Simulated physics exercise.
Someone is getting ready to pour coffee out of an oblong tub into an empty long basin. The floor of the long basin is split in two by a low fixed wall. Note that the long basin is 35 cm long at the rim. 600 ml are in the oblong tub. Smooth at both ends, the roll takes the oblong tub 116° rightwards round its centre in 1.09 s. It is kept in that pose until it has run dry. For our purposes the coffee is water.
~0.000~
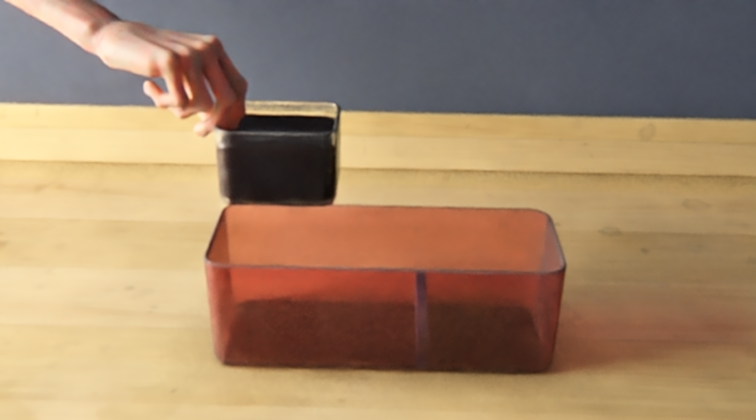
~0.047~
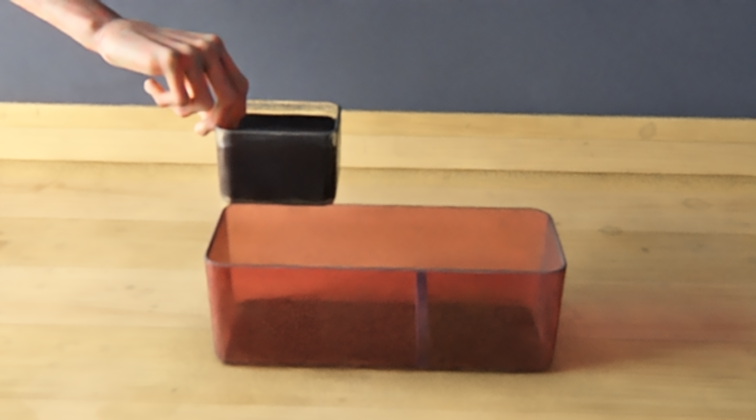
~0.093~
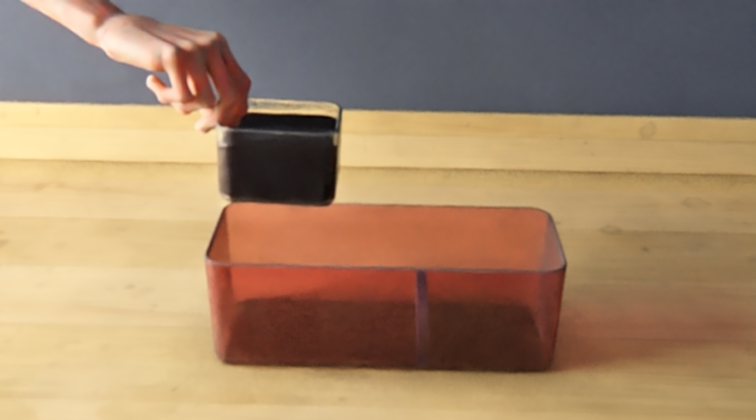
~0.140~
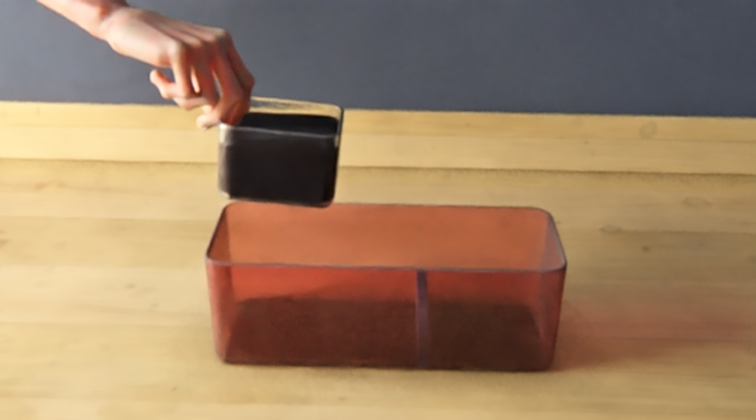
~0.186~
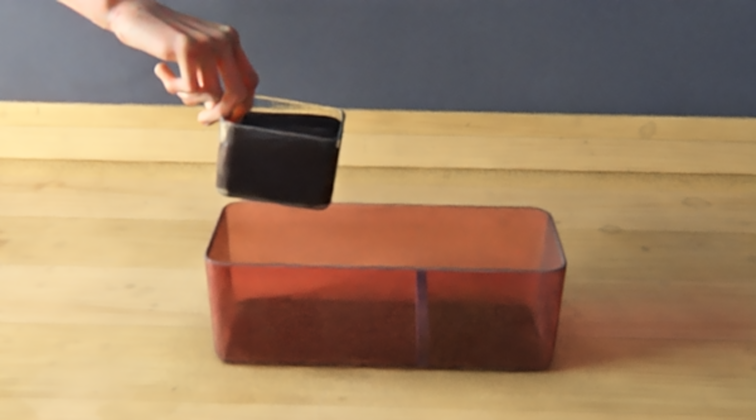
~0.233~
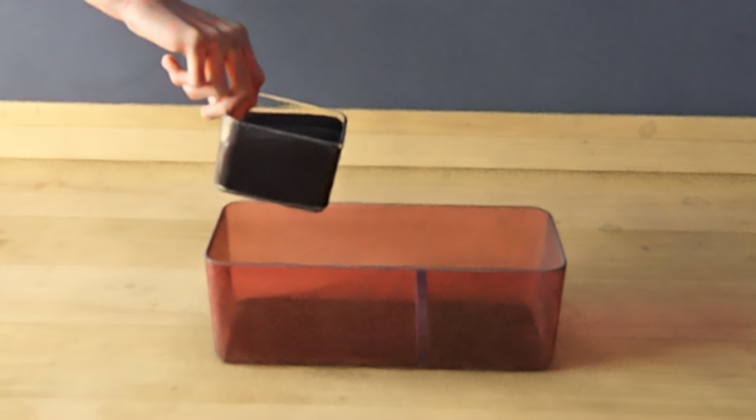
A hand holding a small clear tub of dark liquid stays nearly still at first, above the left end of a long, translucent red basin on a wooden surface. Then the hand shifts slightly right and rolls the tub gradually clockwise, lowering its right side into a modest tilt, while the basin stays put.
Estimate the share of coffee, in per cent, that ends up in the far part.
About 18 per cent.
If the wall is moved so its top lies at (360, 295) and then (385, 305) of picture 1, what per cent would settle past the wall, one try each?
Result: 80 per cent, then 70 per cent.
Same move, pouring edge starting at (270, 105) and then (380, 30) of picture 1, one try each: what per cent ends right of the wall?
10 in a hundred, followed by 70 in a hundred.
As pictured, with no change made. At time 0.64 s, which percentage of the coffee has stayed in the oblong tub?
Close to 52 in a hundred.
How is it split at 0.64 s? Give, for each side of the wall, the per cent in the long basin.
Lab note: Left near 20, right near 2.
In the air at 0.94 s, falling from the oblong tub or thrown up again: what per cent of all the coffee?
Estimated airborne part: Roughly 4 per cent.
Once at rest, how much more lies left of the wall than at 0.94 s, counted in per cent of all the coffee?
I'd put it near 7 percent.
By 0.64 s the tilt is 74° and 52 per cent is still to pour, 21 is left of the wall and 2 right of it.
By 0.94 s the tilt is 111° and 7 per cent is still to pour, 74 is left of the wall and 15 right of it.
By 1.25 s the tilt is 116° and 0 per cent is still to pour, 82 is left of the wall and 17 right of it.
By 1.59 s the tilt is 116° and 0 per cent is still to pour, 82 is left of the wall and 18 right of it.
At rest 82 per cent lies left of the wall, 18 right of it and 1 outside.
